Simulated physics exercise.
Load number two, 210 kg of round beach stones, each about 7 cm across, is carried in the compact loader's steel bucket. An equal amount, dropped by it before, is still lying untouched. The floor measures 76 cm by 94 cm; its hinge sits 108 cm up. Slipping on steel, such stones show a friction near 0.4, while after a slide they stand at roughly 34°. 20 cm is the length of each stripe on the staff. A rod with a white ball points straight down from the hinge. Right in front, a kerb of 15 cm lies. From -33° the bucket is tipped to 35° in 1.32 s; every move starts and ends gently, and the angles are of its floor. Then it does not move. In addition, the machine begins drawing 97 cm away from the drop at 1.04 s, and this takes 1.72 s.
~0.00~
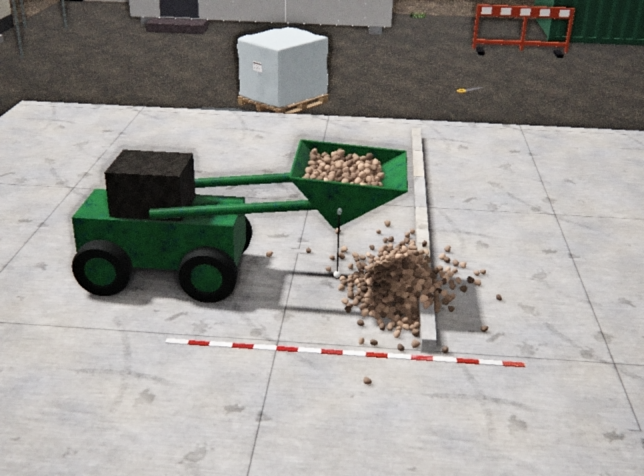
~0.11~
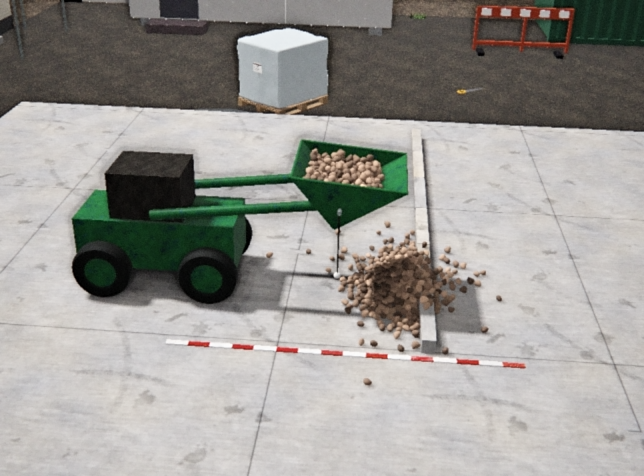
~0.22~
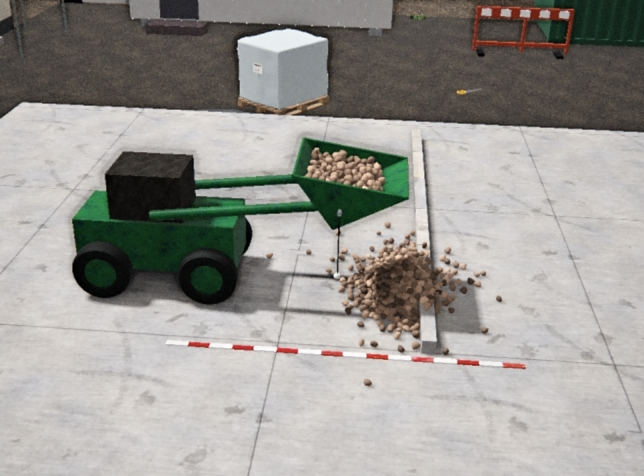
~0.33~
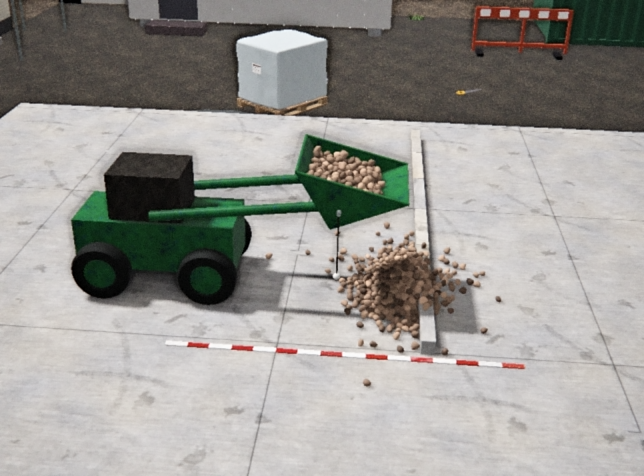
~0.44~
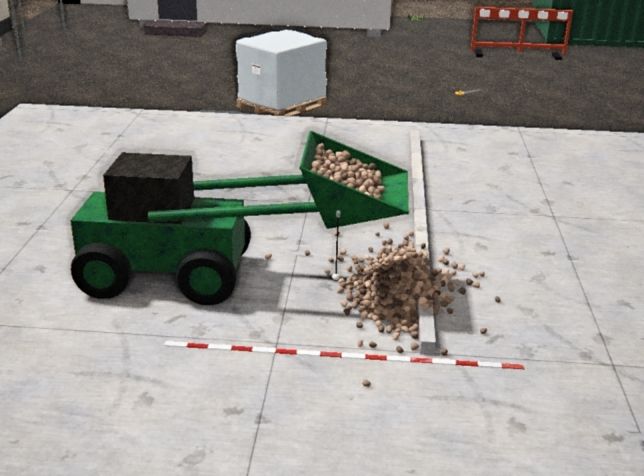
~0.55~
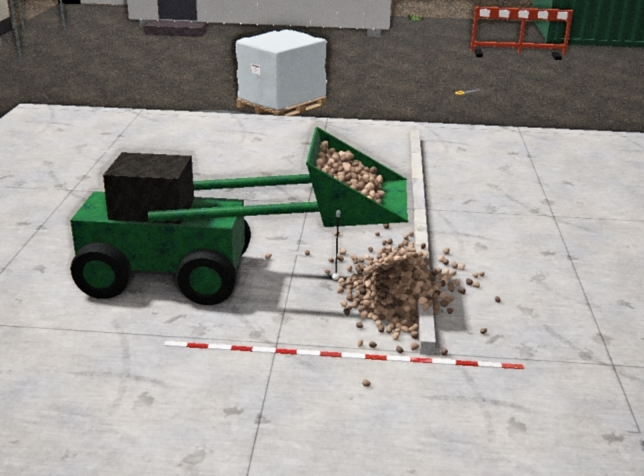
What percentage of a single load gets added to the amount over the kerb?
21 %.
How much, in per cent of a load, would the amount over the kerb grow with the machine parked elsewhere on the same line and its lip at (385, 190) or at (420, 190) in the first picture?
The first would add around 0 per cent, the second around 40 per cent.
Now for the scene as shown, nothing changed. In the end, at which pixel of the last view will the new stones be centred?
Roughly at pixel (394, 282).
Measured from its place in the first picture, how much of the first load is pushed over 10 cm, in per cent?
About 15 per cent.
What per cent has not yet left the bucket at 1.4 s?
It holds some 40 percent.
After 1.0 s the floor is at 24°; in per cent of one load, 100 in the bucket, 92 on this side of the kerb, 8 over the kerb; the foremost stones are at (476, 287).
After 1.4 s the floor is at 35°; in per cent of one load, 38 in the bucket, 152 on this side of the kerb, 10 over the kerb; the foremost stones are at (476, 287).
After 3.2 s the floor is at 35°; in per cent of one load, 0 in the bucket, 170 on this side of the kerb, 29 over the kerb; the foremost stones are at (520, 304).
After 5.6 s the floor is at 35°; in per cent of one load, 0 in the bucket, 170 on this side of the kerb, 29 over the kerb; the foremost stones are at (520, 304). Net gain over the kerb, 21.
